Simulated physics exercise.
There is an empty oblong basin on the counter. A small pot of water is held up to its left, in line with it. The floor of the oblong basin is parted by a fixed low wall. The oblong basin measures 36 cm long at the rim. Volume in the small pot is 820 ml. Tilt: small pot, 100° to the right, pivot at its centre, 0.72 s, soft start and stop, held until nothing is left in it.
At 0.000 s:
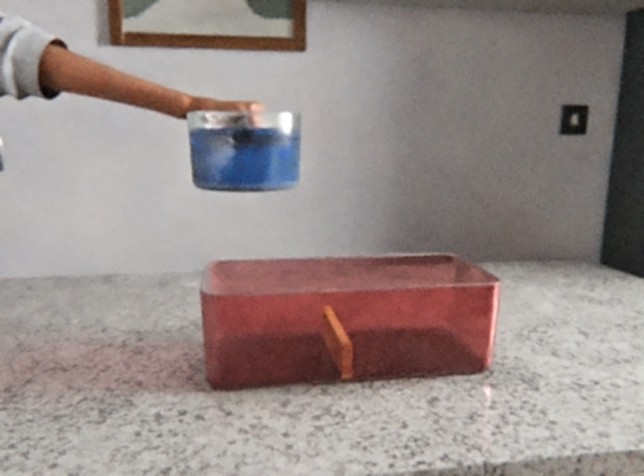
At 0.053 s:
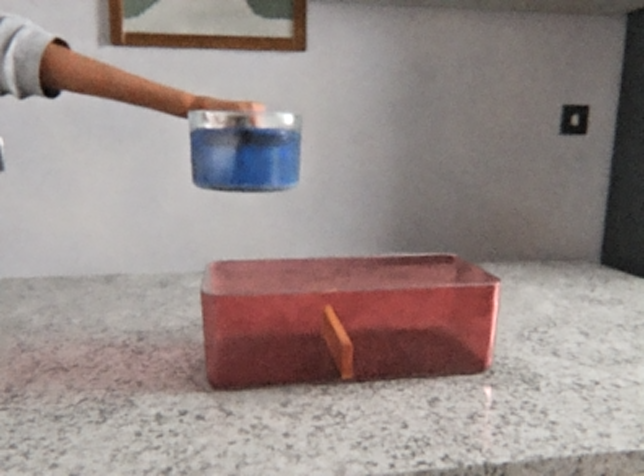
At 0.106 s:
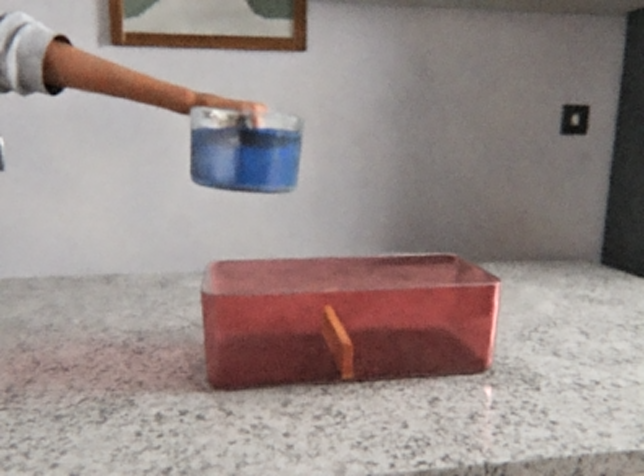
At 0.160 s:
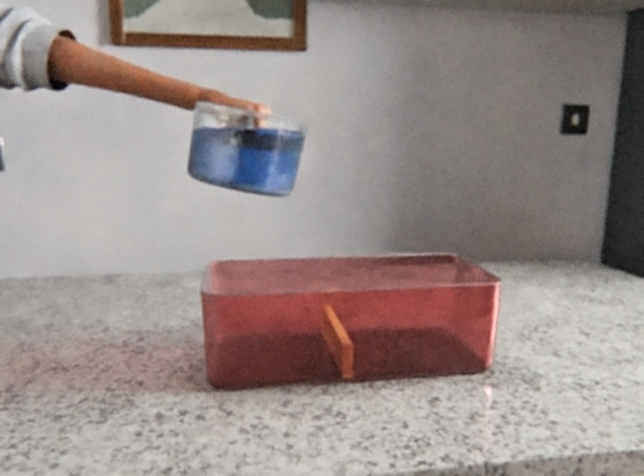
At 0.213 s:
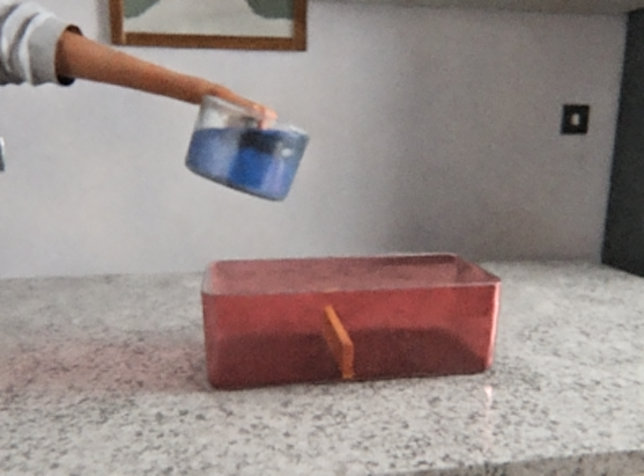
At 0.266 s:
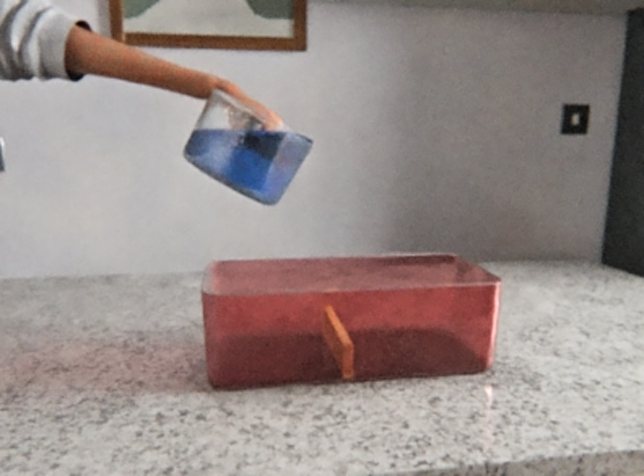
The clip opens with a hand reaching in from the left, holding a small clear pot of blue water above an oblong red basin on a speckled counter. The pot tilts rightward, barely at first and then more steeply, and the water shifts toward its lowered right rim while the basin stays still.
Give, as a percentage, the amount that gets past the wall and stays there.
Past the wall: About 84 %.
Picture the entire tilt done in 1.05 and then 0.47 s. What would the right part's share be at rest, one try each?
I'd expect close to 80 per cent and then close to 85 per cent.
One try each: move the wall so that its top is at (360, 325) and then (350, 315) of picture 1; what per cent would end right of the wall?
In turn about 40 and 55 per cent.
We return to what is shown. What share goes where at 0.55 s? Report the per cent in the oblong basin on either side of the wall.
About 0 left, 14 right.
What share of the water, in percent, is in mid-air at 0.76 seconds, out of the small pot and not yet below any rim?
Around 12 percent of the liquid.
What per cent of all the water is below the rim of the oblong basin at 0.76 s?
Close to 76 in a hundred.
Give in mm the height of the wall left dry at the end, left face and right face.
Measured: Left around 38 mm, right around 18 mm.
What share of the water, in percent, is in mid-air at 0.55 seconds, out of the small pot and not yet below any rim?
Estimate: Some 38 % of the total.
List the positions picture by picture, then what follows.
In the first picture, it leans 0°; its right rim is at (300, 116); the water meets the walls at (192, 130) and (297, 131); the oblong basin's rim runs from (204, 278) to (477, 268); the wall's top is at (335, 324).
In the second picture, it leans 1°; its right rim is at (301, 118); the water meets the walls at (193, 130) and (298, 131).
In the third picture, it leans 5°; its right rim is at (303, 122); the water meets the walls at (195, 129) and (300, 132).
In the fourth picture, it leans 12°; its right rim is at (306, 128); the water meets the walls at (196, 129) and (302, 133).
In the fifth picture, it leans 20°; its right rim is at (308, 137); the water meets the walls at (195, 132) and (306, 135).
In the sixth picture, it leans 30°; its right rim is at (310, 148); the water meets the walls at (193, 133) and (304, 140); 1 per cent is over the edge.
By 0.55 s the tilt is 87° and 46 per cent is still to pour, 0 is left of the wall and 15 right of it.
By 0.76 s the tilt is 100° and 12 per cent is still to pour, 8 is left of the wall and 68 right of it.
By 0.98 s the tilt is 100° and 2 per cent is still to pour, 12 is left of the wall and 81 right of it.
By 1.22 s the tilt is 100° and 0 per cent is still to pour, 14 is left of the wall and 84 right of it.
At rest 15 per cent lies left of the wall, 84 right of it and 1 outside.
